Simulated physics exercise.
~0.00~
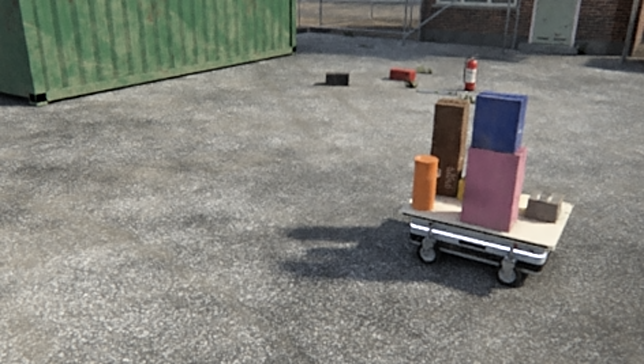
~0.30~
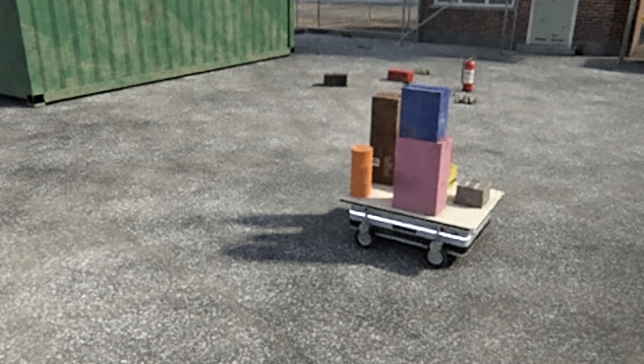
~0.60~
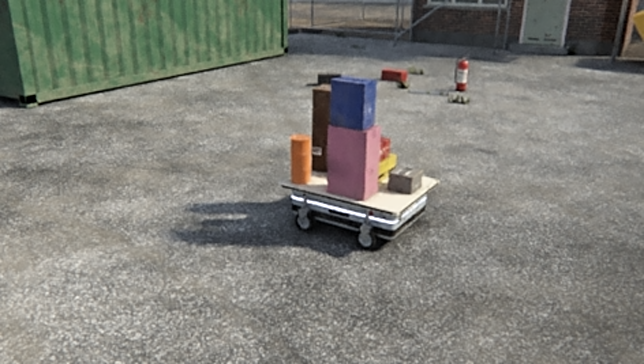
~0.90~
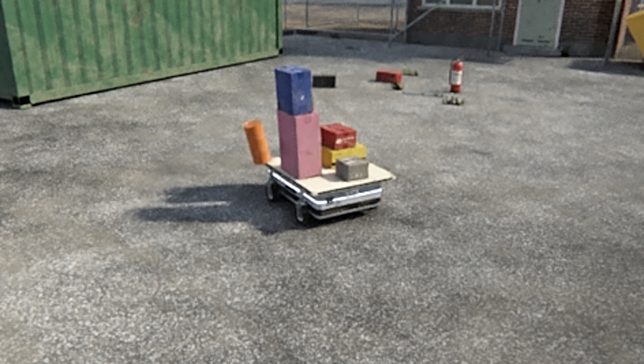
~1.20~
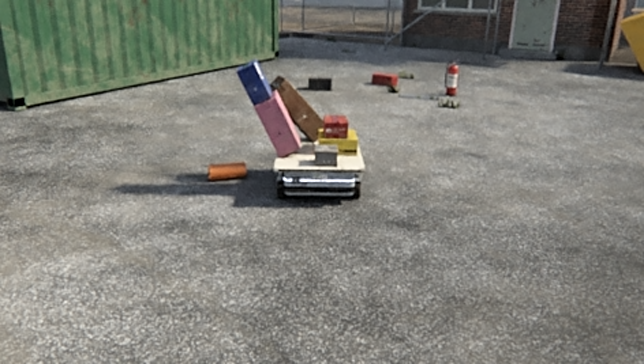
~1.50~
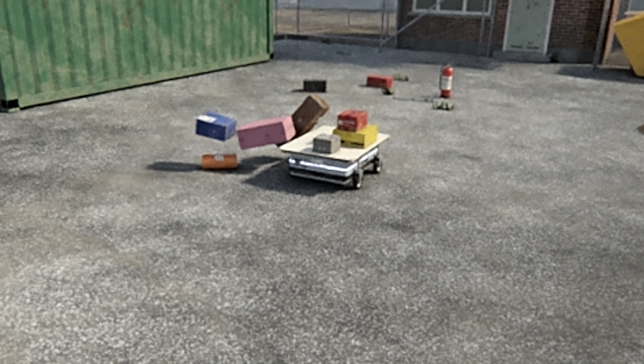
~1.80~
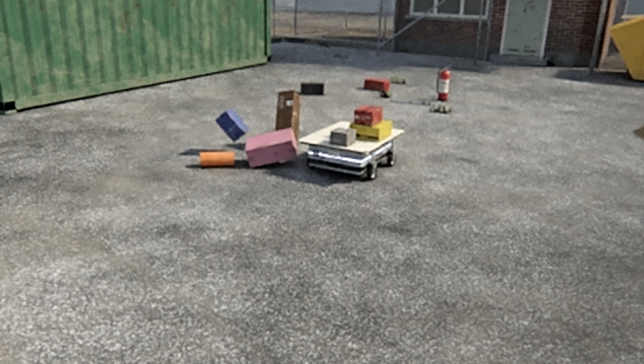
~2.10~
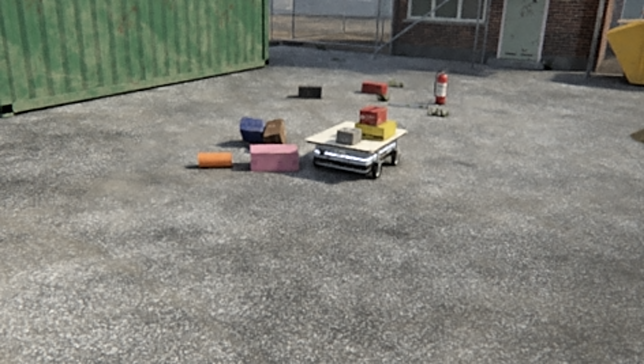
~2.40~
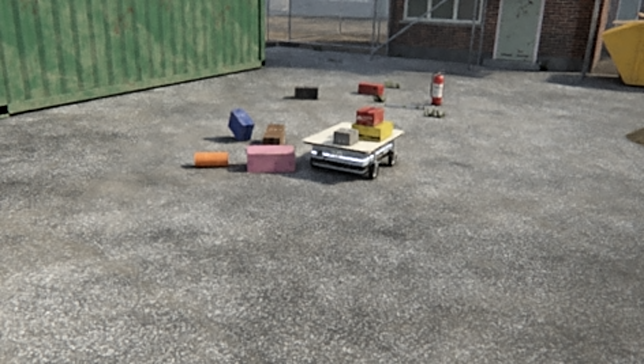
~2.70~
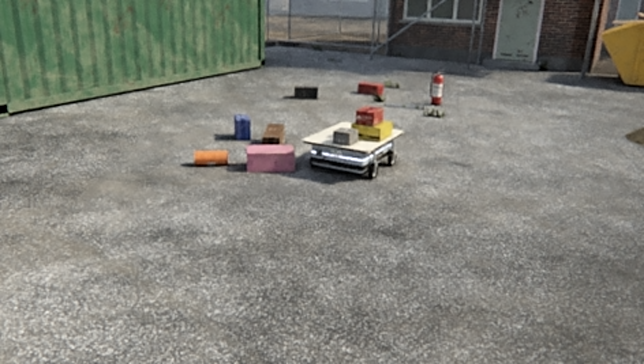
A loaded cart curves away and stops after four tall blocks topple onto the ground.
